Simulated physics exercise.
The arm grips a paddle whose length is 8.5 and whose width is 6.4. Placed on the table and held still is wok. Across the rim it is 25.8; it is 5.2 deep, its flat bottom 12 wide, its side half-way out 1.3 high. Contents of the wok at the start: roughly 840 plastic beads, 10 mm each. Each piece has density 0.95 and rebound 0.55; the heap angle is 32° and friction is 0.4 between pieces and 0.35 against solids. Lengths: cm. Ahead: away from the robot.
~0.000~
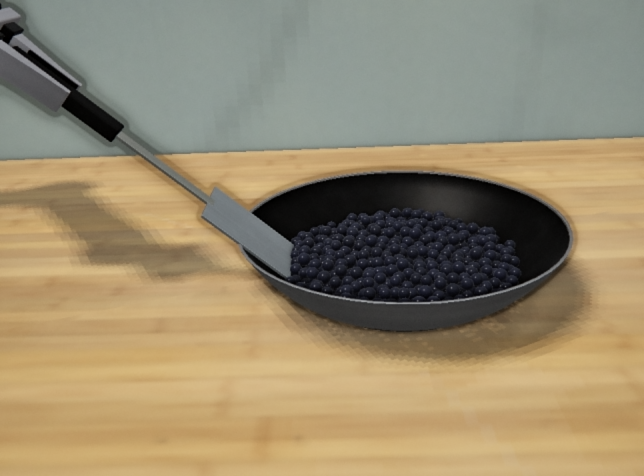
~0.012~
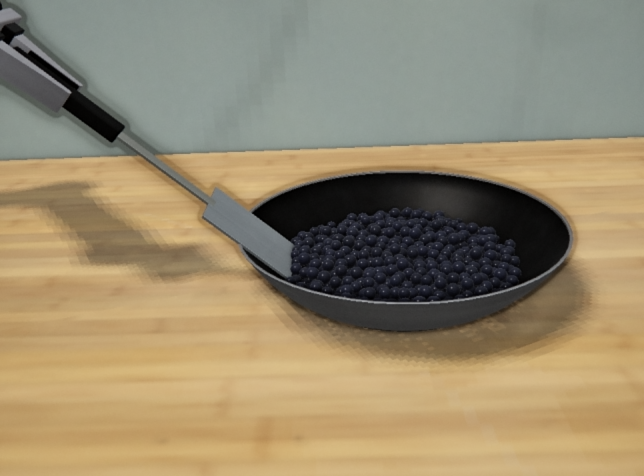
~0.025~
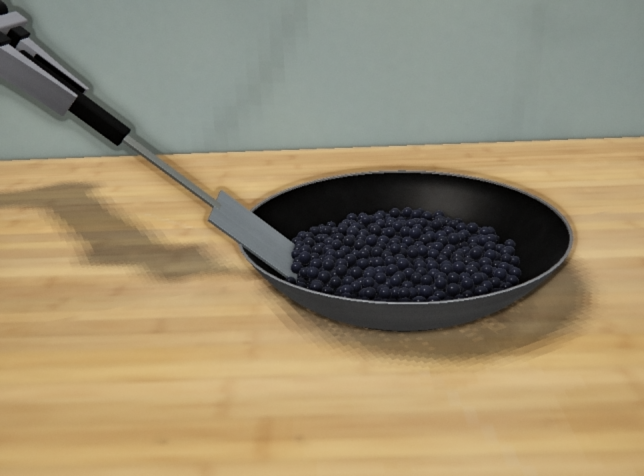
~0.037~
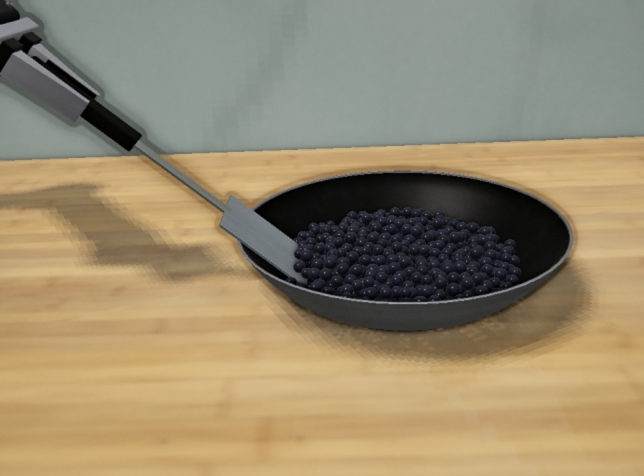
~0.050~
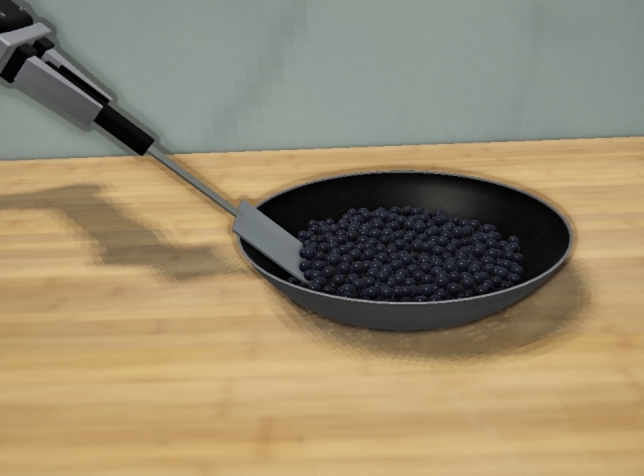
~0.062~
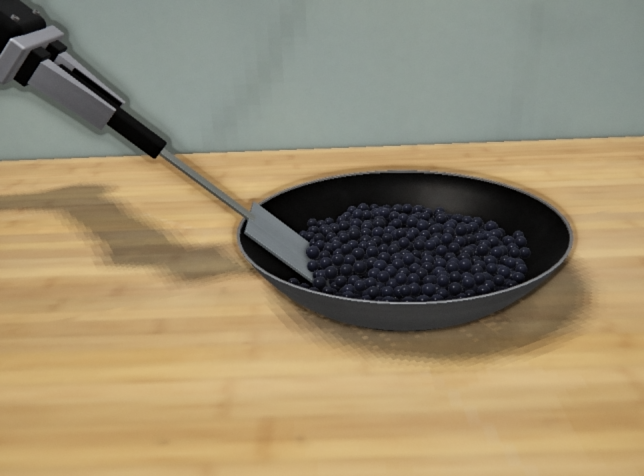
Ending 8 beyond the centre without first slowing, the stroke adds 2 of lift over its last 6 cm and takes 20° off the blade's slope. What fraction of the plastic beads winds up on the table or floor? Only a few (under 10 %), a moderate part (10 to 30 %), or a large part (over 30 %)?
Only a few.
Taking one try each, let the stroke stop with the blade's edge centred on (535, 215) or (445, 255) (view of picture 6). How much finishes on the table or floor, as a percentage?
Close to 30 and close to 0 per cent, respectively.
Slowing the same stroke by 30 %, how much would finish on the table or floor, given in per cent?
Around 0 per cent would finish on the table or floor.
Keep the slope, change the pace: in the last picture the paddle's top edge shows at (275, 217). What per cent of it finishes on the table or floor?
Share: Roughly 20 %.
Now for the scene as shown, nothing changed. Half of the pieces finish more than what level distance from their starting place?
Roughly 3 centimetres.
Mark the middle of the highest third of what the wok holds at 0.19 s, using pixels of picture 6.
I'd put it somewhere near (468, 234).
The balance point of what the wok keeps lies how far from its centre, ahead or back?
Roughly 3.5 centimetres ahead.
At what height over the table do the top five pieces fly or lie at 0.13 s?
I'd put them at about 5 centimetres above the table.
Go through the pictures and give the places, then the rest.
The first frame shows the paddle top edge at (208, 201), sloping 42°; upper third of the load around (396, 251), from x 290 to 515, top at y 215; 844 in the wok.
The second frame shows the paddle top edge at (209, 201), sloping 42°; upper third of the load around (396, 251), from x 290 to 515, top at y 215.
The third frame shows the paddle top edge at (215, 204), sloping 42°; upper third of the load around (396, 251), from x 290 to 515, top at y 215.
The fourth frame shows the paddle top edge at (225, 209), sloping 42°; upper third of the load around (392, 249), from x 290 to 515, top at y 210.
The fifth frame shows the paddle top edge at (237, 214), sloping 42°; upper third of the load around (395, 247), from x 290 to 520, top at y 210.
The sixth frame shows the paddle top edge at (249, 216), sloping 42°; upper third of the load around (401, 244), from x 295 to 525, top at y 210; 844 in the wok.
After 0.13 s, sloping 42°, highest piece 5 above the table; 844 in the wok.
After 0.19 s, sloping 35°, highest piece 6 above the table; 844 in the wok.
After 0.42 s, sloping 22°, highest piece 7 above the table; 798 in the wok, 36 on the table or floor, 10 on the blade or in flight.
After 1.47 s, sloping 22°, highest piece 6 above the table; 797 in the wok, 47 on the table or floor.
In the end, 797 in the wok, 47 on the table or floor. That is 6 % on the table or floor.
